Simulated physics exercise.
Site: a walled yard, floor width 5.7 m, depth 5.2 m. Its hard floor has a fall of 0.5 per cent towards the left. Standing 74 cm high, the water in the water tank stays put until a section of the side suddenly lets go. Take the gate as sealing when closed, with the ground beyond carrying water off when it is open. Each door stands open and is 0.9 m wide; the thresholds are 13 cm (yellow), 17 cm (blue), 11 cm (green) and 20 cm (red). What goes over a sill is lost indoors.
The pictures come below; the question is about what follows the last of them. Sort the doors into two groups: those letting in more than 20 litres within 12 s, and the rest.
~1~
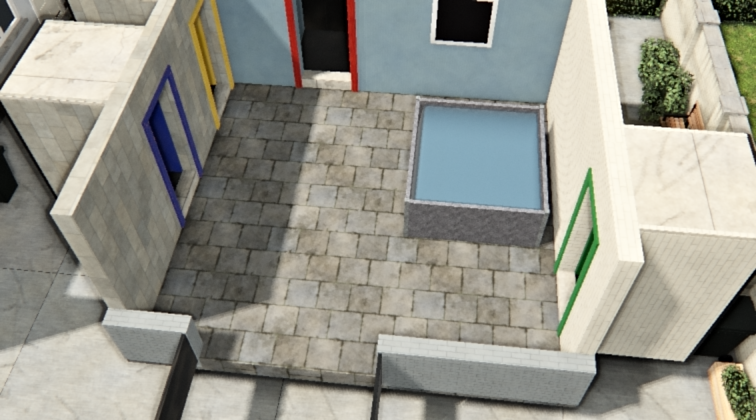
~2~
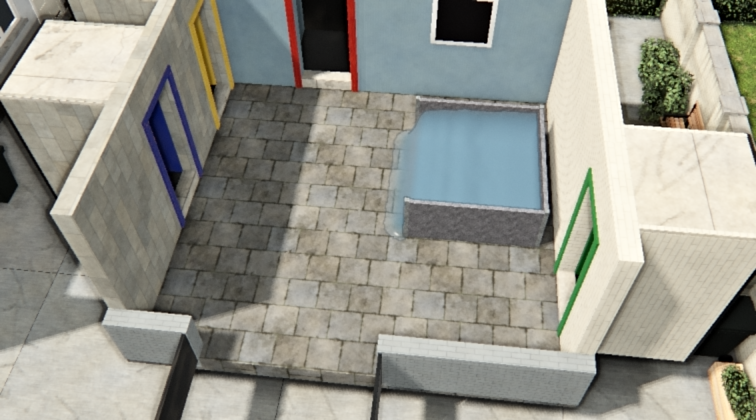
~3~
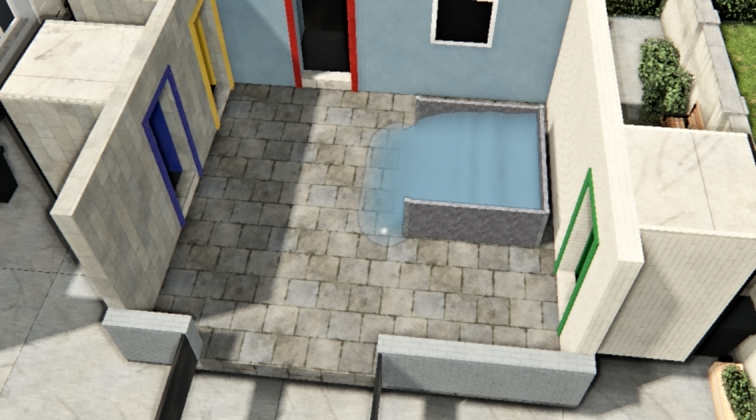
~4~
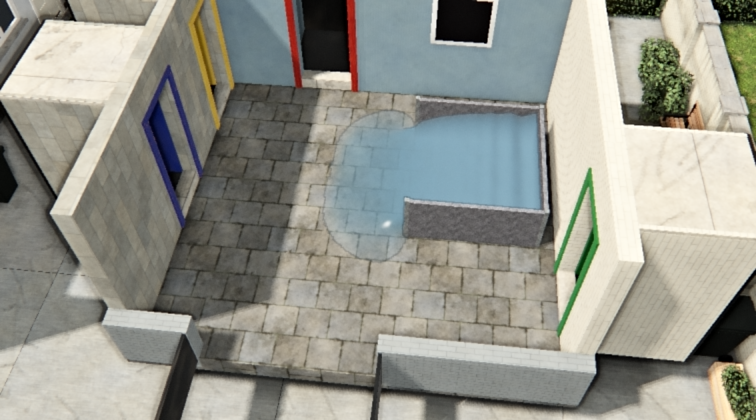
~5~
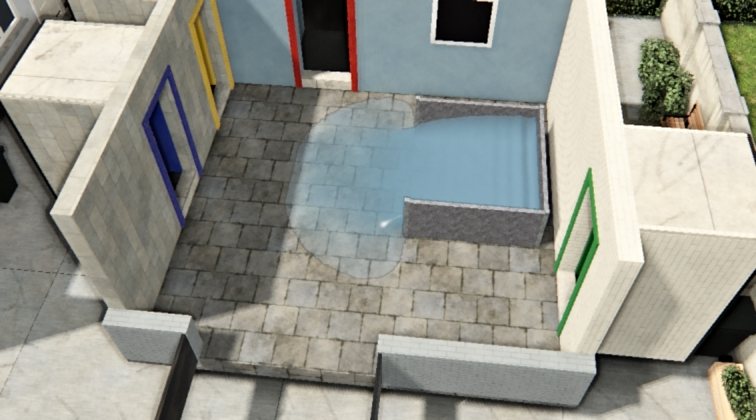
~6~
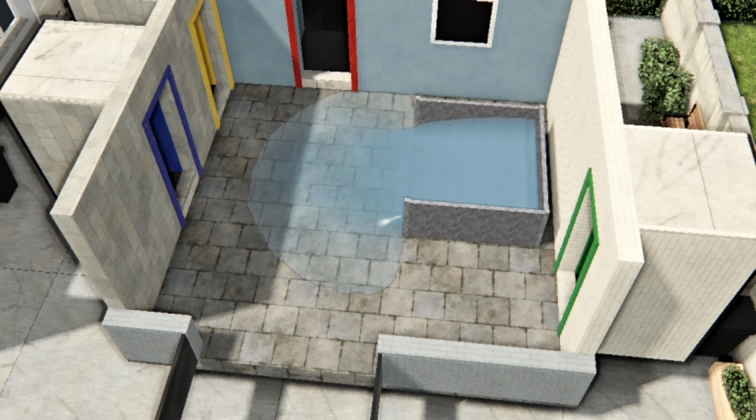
The yellow door goes in the first group; the blue door goes in the first group; the green door goes with the rest; the red door goes with the rest.
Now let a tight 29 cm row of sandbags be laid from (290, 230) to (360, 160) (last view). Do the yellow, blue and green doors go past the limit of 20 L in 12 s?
In that case yellow gets more than allowed, blue gets no more than allowed, green gets no more than allowed.
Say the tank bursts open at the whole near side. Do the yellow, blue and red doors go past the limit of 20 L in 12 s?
Then: Yellow under, blue below, red under.
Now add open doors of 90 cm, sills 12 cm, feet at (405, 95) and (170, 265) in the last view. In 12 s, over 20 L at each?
Well, the first one ends up on the low side, the second one on the high side.
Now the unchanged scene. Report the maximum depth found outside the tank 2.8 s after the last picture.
30 cm or so.
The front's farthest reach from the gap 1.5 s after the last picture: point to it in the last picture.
Point: Roughly (144, 337).
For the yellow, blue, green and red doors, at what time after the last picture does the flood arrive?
So yellow at 0.4 s, blue at 0.2 s, green at 5.0 s, and red at 0.1 s.
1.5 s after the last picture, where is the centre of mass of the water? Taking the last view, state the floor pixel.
Its balance point sits around (329, 181).
Then, 0.7 s after the last picture water covers 55 % of the floor and is deepest (38 cm) near (206, 161); yellow door 23 cm at the sill, 4 L in, blue door 33 cm at the sill, 20 L in, green door not reached, red door 14 cm at the sill, 0 L in.
Then, 1.5 s after the last picture water covers 60 % of the floor and is deepest (44 cm) near (230, 95); yellow door 38 cm at the sill, 76 L in, blue door 34 cm at the sill, 94 L in, green door not reached, red door 14 cm at the sill, 0 L in.
Then, 2.8 s after the last picture water covers 60 % of the floor and is deepest (30 cm) near (144, 337); yellow door 24 cm at the sill, 218 L in, blue door 21 cm at the sill, 155 L in, green door not reached, red door 17 cm at the sill, 0 L in.
Then, 6.3 s after the last picture water covers 95 % of the floor and is deepest (14 cm) near (523, 108); yellow door 8 cm at the sill, 249 L in, blue door 9 cm at the sill, 161 L in, green door 7 cm at the sill, 0 L in, red door 8 cm at the sill, 0 L in.
Then, 11.3 s after the last picture water covers 95 % of the floor and is deepest (8 cm) near (471, 133); yellow door 6 cm at the sill, 249 L in, blue door 5 cm at the sill, 161 L in, green door 7 cm at the sill, 0 L in, red door 7 cm at the sill, 0 L in.
